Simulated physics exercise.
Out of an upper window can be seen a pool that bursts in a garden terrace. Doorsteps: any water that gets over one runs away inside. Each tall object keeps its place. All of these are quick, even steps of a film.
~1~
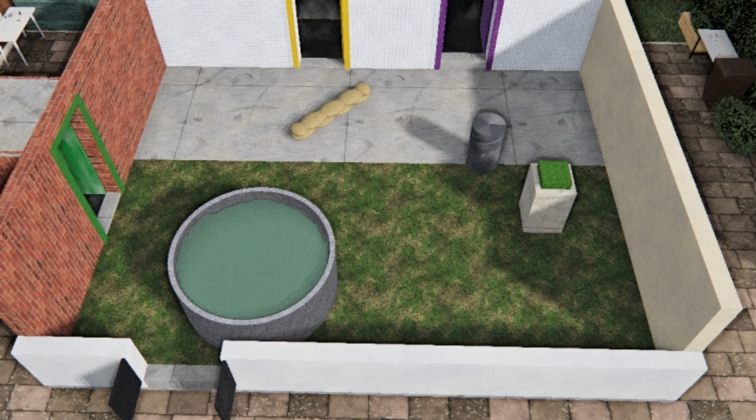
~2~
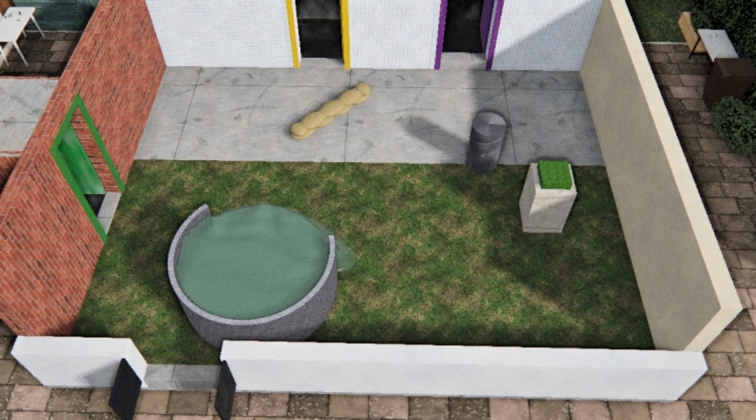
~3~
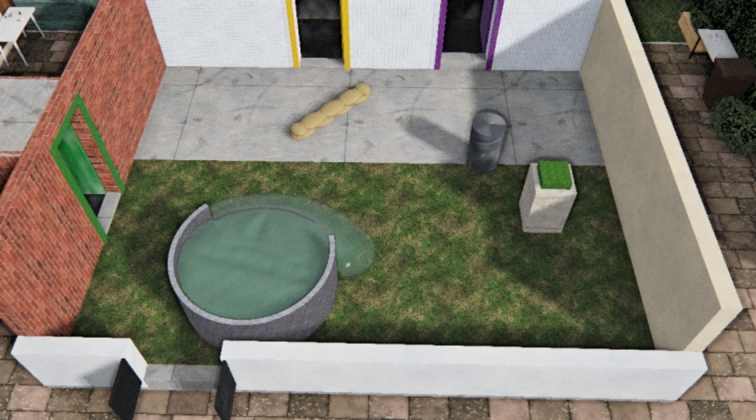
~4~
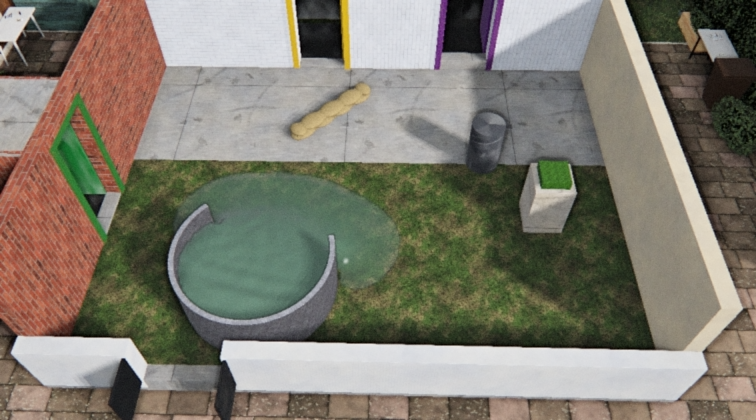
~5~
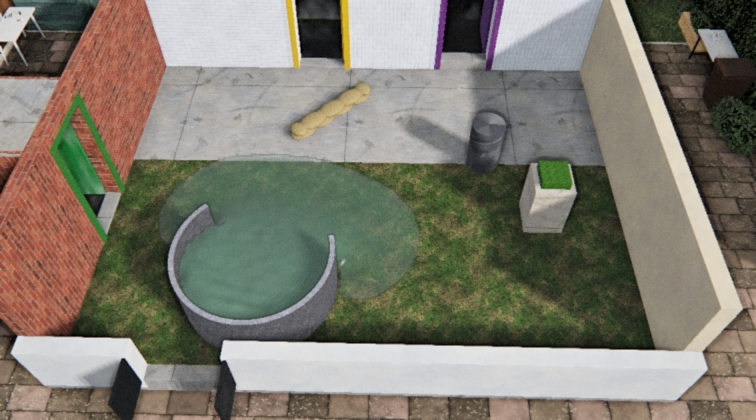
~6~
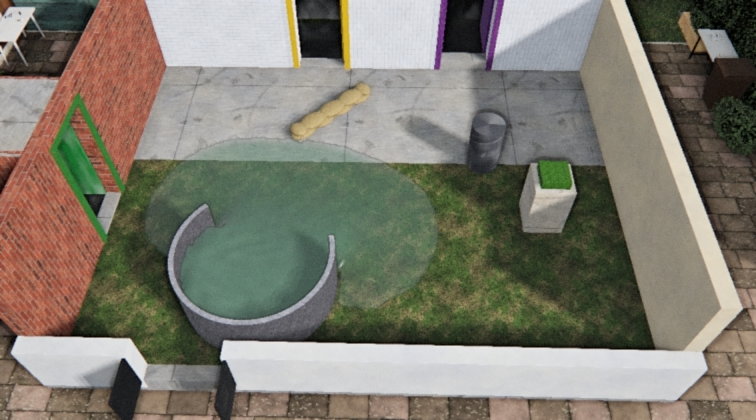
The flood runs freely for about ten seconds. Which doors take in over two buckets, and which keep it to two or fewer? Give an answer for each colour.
Outcome: Green door: Tops two buckets; purple door: Never tops two buckets; yellow door: Tops two buckets.
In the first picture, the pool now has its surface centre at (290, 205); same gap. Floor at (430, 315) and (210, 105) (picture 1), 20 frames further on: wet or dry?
The first spot is untouched and the second is swamped.
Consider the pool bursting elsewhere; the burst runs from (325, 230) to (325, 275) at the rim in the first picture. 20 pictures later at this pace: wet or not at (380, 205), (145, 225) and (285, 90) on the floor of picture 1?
First soaked through, second kept bare, third kept bare.
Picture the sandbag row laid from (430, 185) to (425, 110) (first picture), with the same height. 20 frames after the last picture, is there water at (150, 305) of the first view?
There: Clear.
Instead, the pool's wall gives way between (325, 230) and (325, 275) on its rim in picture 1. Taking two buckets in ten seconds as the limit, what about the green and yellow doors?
Outcome: Green remains short; yellow remains short.
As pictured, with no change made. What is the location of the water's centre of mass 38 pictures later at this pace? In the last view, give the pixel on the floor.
Centre: Close to (356, 156).
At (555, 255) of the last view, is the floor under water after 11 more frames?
At that place: Not flooded.
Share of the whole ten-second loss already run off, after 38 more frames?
Near 40 %.
A moment on, water covers 45 % of the floor; the green door wet at the sill, nothing in, the purple door not reached, the yellow door not reached.
Next, water covers 60 % of the floor; the green door under two buckets in, the purple door wet at the sill, nothing in, the yellow door wet at the sill, nothing in.
Then, water covers 70 % of the floor; the green door under two buckets in, the purple door under two buckets in, the yellow door under two buckets in.
Later, water covers 85 % of the floor; the green door under two buckets in, the purple door under two buckets in, the yellow door over two buckets in.
In the end, water covers 100 % of the floor; the green door over two buckets in, the purple door under two buckets in, the yellow door over two buckets in.
